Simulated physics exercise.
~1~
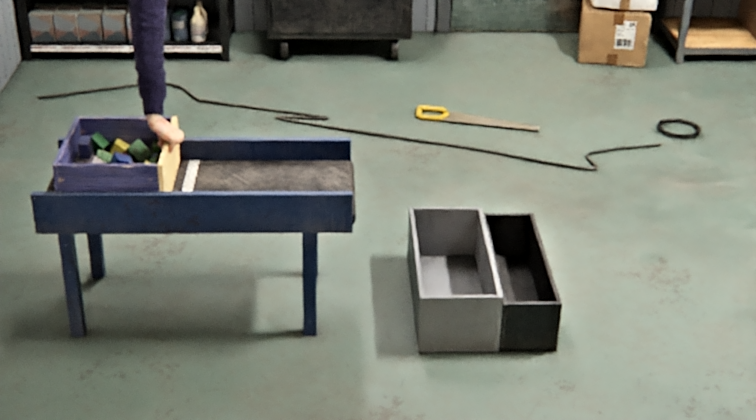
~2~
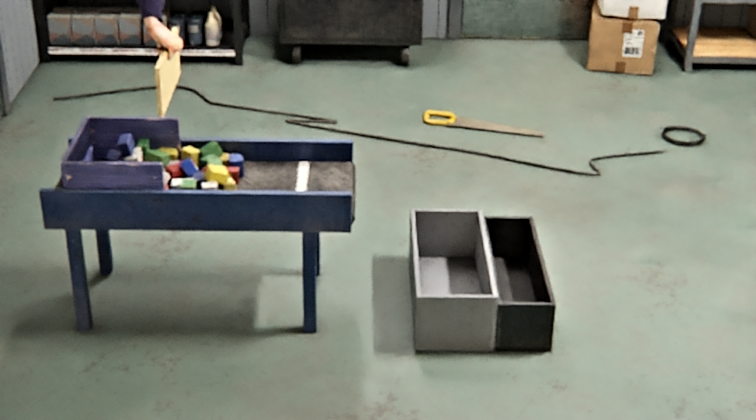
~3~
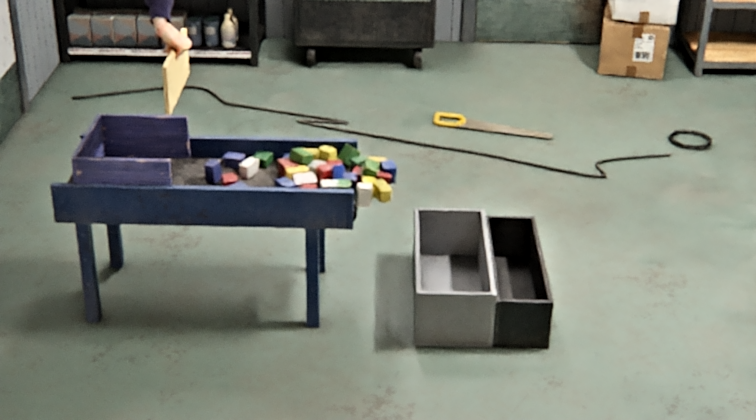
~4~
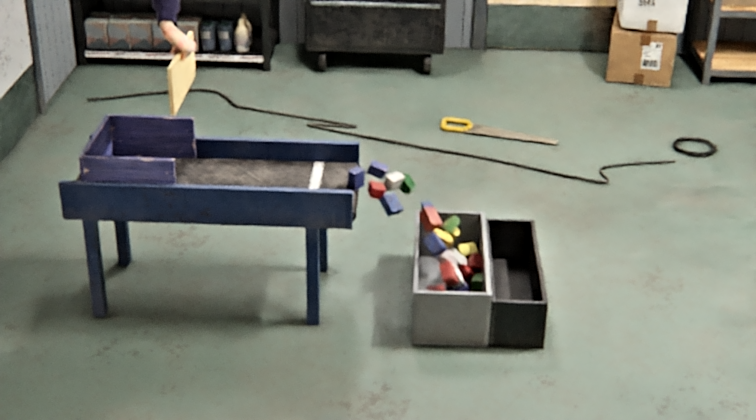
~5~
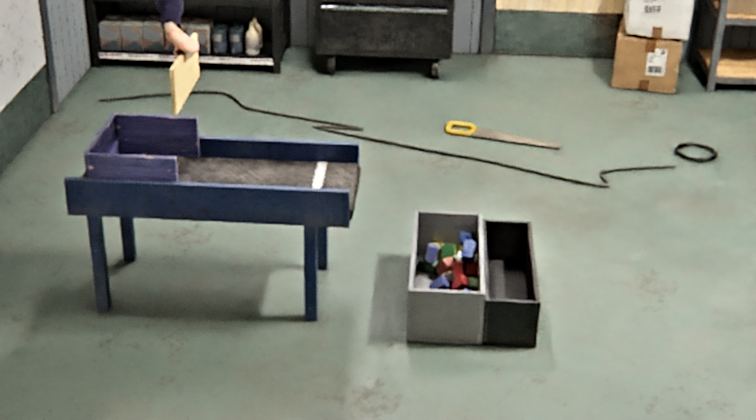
The video shows a hand lifting a pale gate from a blue pen of colourful toy bricks on a raised conveyor, whose belt carries them rightward until they tumble off the end, and all of them finish in the grey tote, leaving the adjacent black bin empty.
